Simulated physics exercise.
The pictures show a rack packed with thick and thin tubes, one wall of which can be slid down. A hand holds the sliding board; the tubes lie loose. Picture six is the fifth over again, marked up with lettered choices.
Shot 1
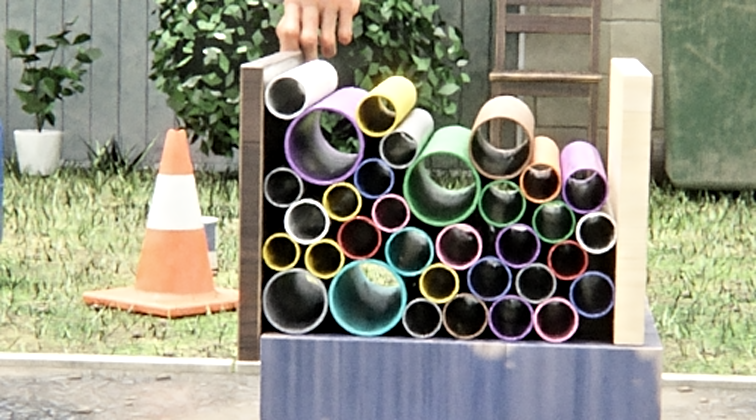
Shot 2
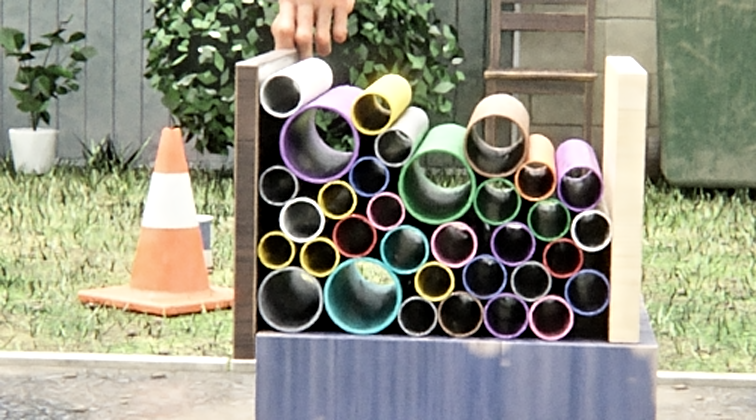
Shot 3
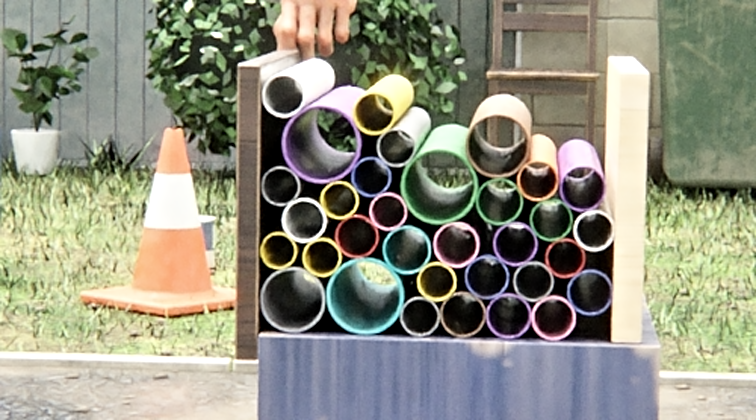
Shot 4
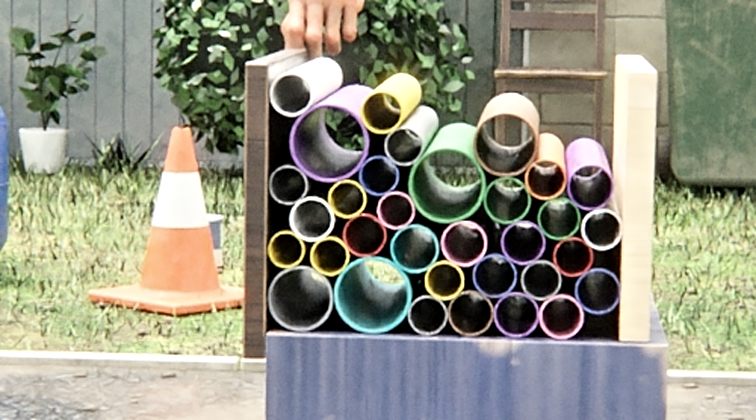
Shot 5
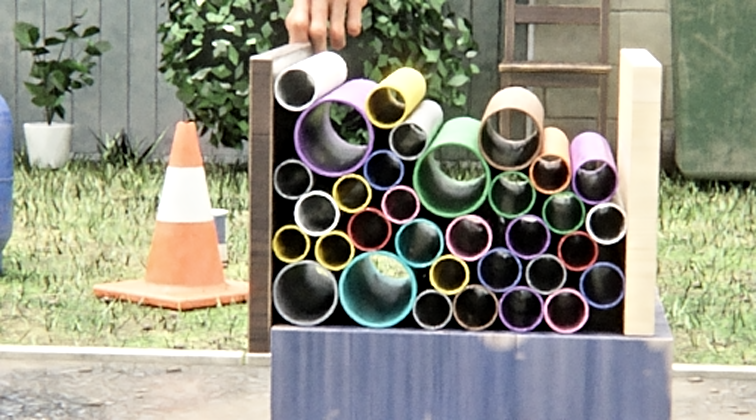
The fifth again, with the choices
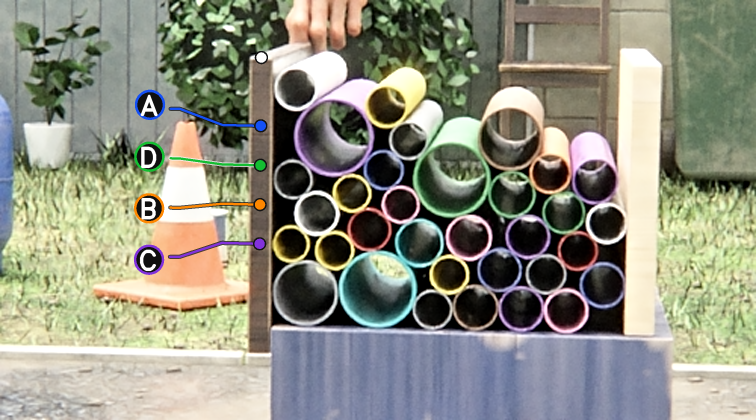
The hand rests on top of the dark side board at the left of a rack packed with loose, colourful tubes, and neither it nor the tubes visibly shift within the rack. The whole view drifts slightly left, then back to the right, bringing a blue object in at the left edge.
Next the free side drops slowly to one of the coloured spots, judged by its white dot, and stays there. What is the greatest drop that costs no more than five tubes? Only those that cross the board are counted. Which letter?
C is the limit.
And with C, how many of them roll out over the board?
At C the number is four.
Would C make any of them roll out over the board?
Yes, at C.
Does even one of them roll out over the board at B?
Yes.
On the marked copy, A at (261, 126); B at (260, 205); C at (260, 244); D at (261, 166); the white dot at (262, 58).
With C. Early on, top of the board (273, 143).
Further on, top of the board (272, 240).
At the end, top of the board (272, 243), four out over the board.
As for the rest, A none out over the board; B one out over the board; D none out over the board.
